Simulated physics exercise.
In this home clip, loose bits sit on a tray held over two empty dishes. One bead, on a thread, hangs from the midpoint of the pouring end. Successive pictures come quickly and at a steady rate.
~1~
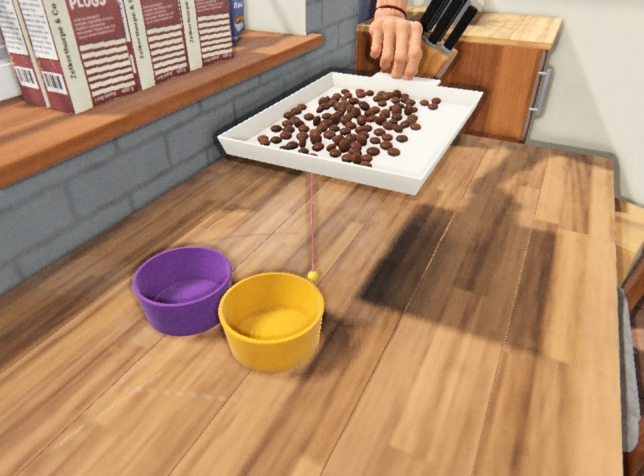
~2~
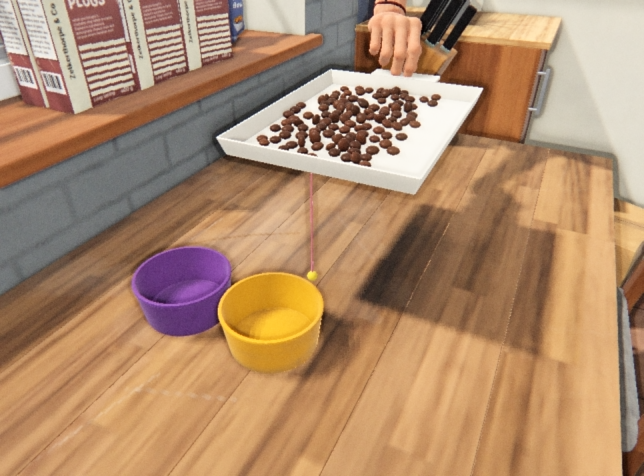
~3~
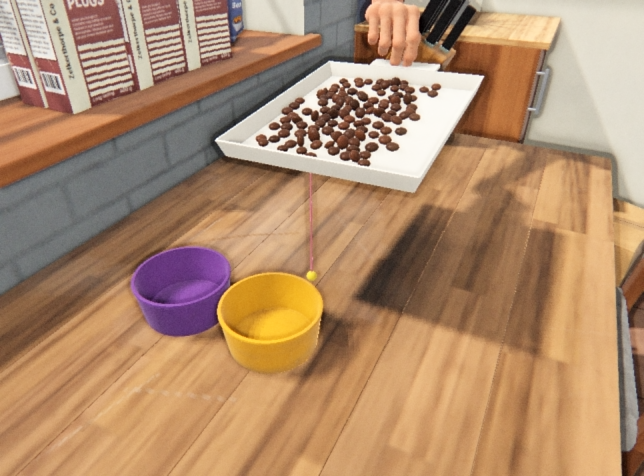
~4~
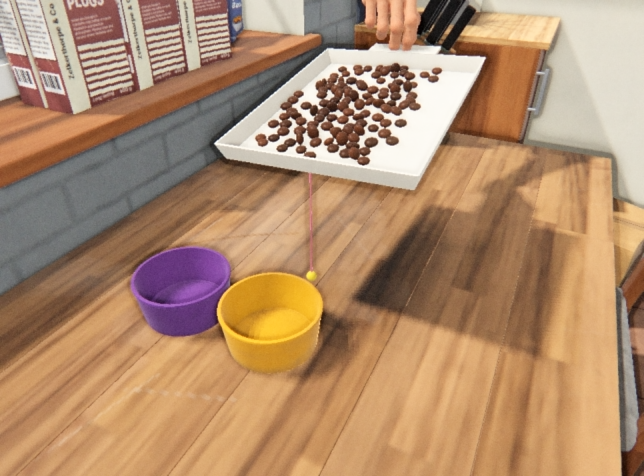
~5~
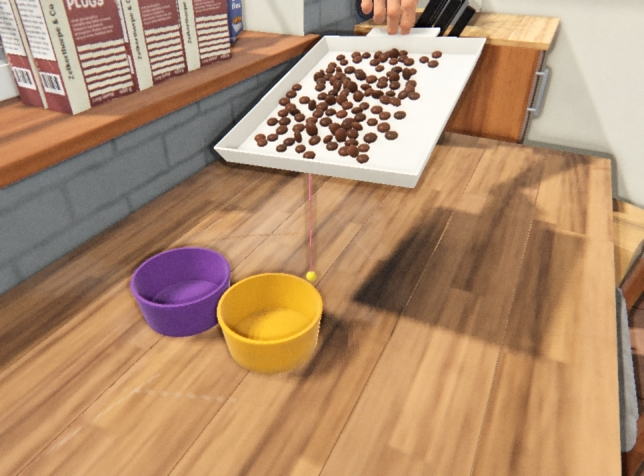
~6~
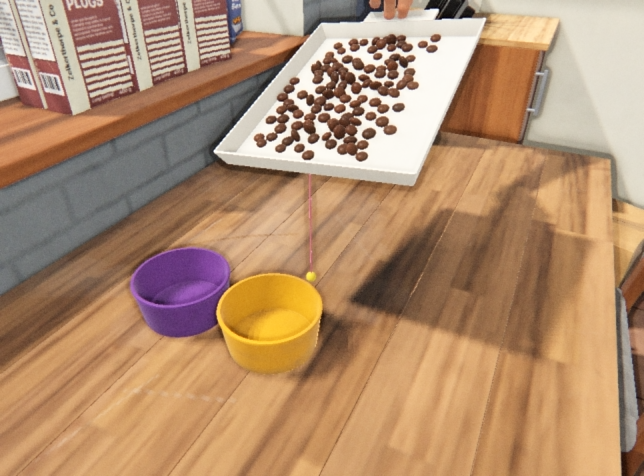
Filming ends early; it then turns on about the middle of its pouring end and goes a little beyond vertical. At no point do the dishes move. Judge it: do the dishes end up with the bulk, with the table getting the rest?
Yes, the dishes get the bulk.
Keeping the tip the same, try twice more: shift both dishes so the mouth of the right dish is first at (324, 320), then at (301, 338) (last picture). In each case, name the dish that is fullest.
First try, the dish to the left; second try, the dish to the left.
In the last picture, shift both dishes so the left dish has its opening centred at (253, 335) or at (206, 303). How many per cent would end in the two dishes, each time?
About 10 and 60 per cent.
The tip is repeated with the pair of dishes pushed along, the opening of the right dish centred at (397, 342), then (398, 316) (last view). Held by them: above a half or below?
The first place gets a lesser share, the second a lesser share.
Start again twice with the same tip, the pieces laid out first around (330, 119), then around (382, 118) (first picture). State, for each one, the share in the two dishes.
Near 80 per cent and near 70 per cent.
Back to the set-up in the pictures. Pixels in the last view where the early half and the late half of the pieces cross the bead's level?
The opening half passes (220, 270), the closing half (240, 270).
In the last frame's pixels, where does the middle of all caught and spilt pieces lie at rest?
Near pixel (232, 317).
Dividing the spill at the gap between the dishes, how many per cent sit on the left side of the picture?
I'd put it at around 40 per cent.
Soon, tray tipped steeply; nearly all on the tray; a stray few in the air.
A while on, tray tipped past a quarter turn; a small part on the tray; about a quarter in the right dish; about a third in the left dish; a small part outside both; a small part in the air.
Towards the end, tray tipped past a quarter turn; about a third in the right dish; about a third in the left dish; about a quarter outside both.
Finally, tray tipped past a quarter turn; about a third in the right dish; about a third in the left dish; about a quarter outside both.
